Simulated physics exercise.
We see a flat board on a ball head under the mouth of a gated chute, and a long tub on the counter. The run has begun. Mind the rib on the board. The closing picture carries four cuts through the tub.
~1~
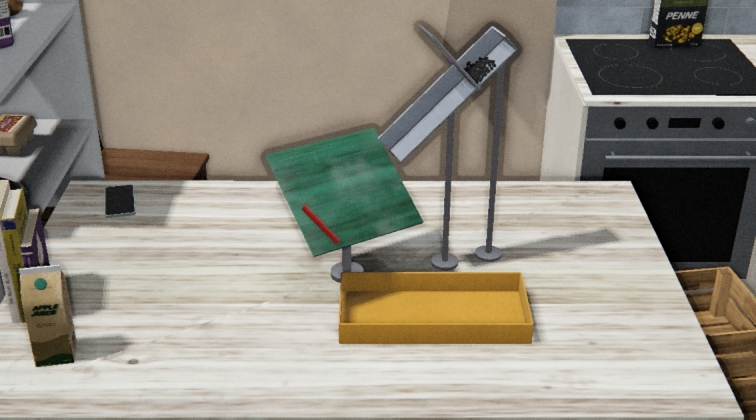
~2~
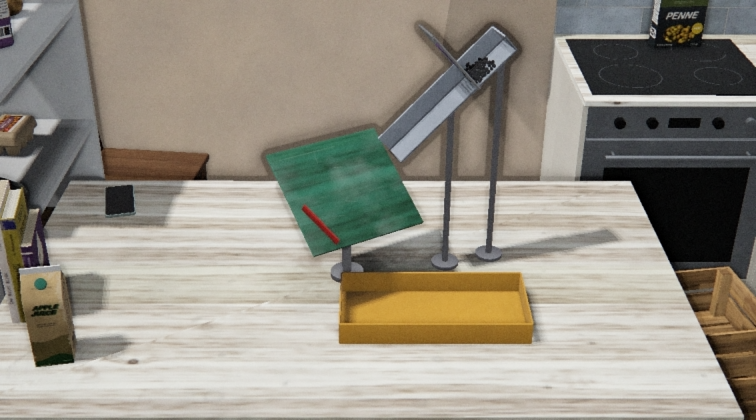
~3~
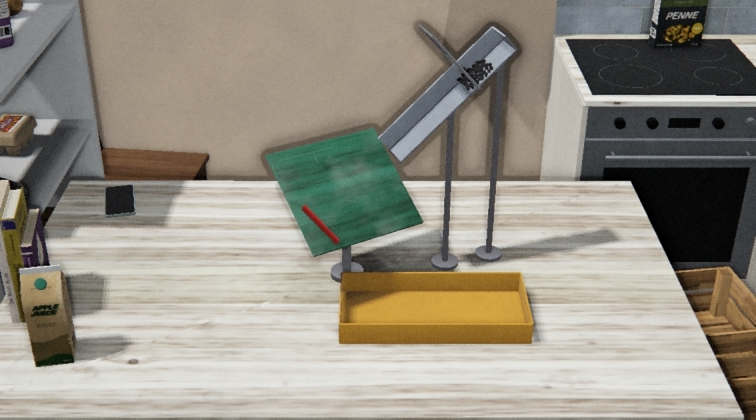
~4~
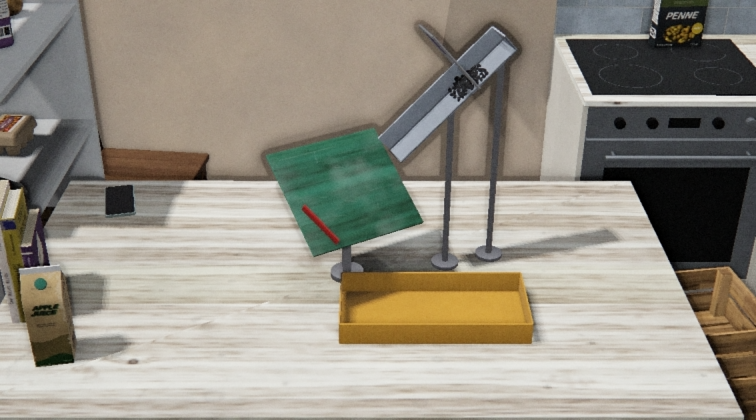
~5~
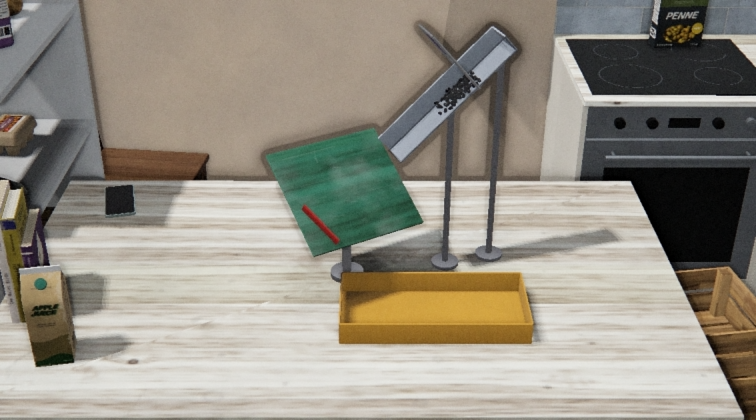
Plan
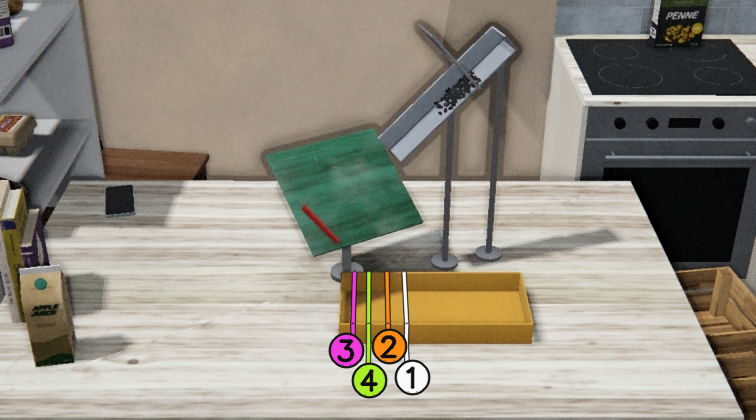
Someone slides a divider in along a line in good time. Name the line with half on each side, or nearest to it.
Go for 4.
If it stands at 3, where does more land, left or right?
More lands on the right.
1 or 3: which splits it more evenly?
Line 3.
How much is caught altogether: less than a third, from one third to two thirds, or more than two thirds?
It is more than two thirds.
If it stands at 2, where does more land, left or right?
More lands on the left.
On the marked copy, line 1 crosses the front rim at (406, 324); line 2 crosses the front rim at (388, 324); line 3 crosses the front rim at (353, 324); line 4 crosses the front rim at (368, 324).
With 1, of what is caught, nearly all on the left of the divider, a stray few on the right.
With 2, of what is caught, most on the left of the divider, a small part on the right.
With 3, of what is caught, about a quarter on the left of the divider, most on the right.
With 4, of what is caught, about two thirds on the left of the divider, about a third on the right.
